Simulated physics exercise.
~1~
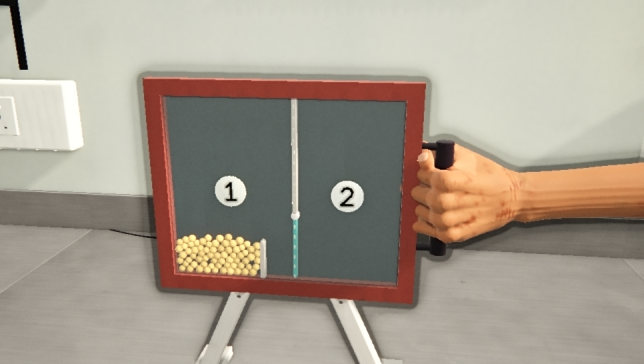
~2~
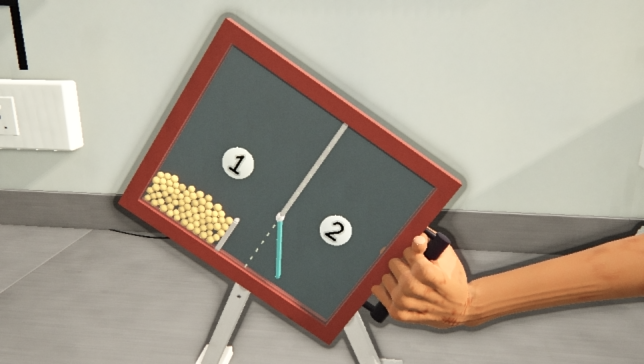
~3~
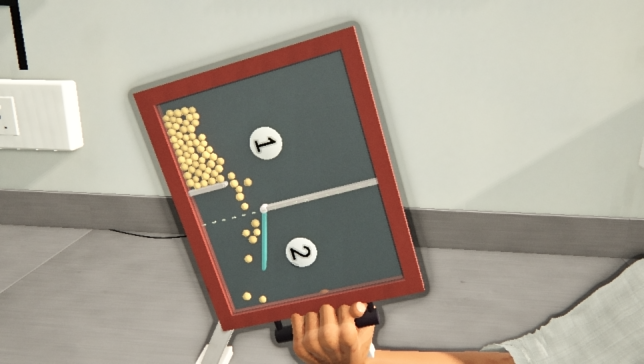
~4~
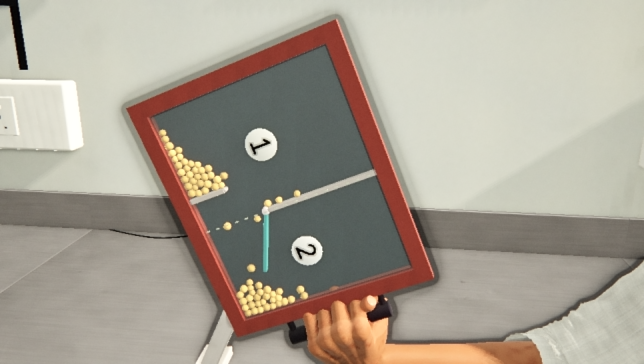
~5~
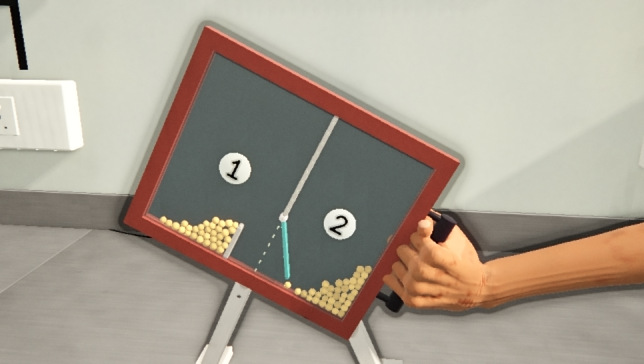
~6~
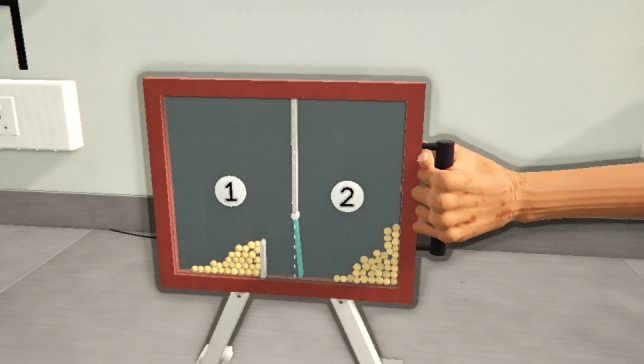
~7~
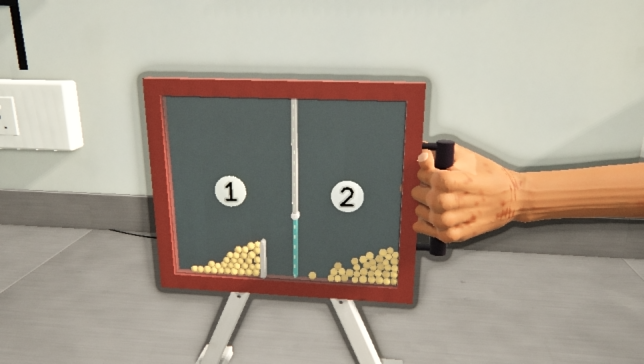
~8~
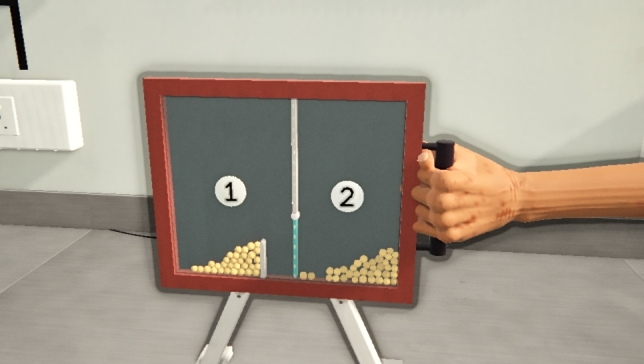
A hand tilts a red-framed box clockwise and back level, leaving beads on both sides.
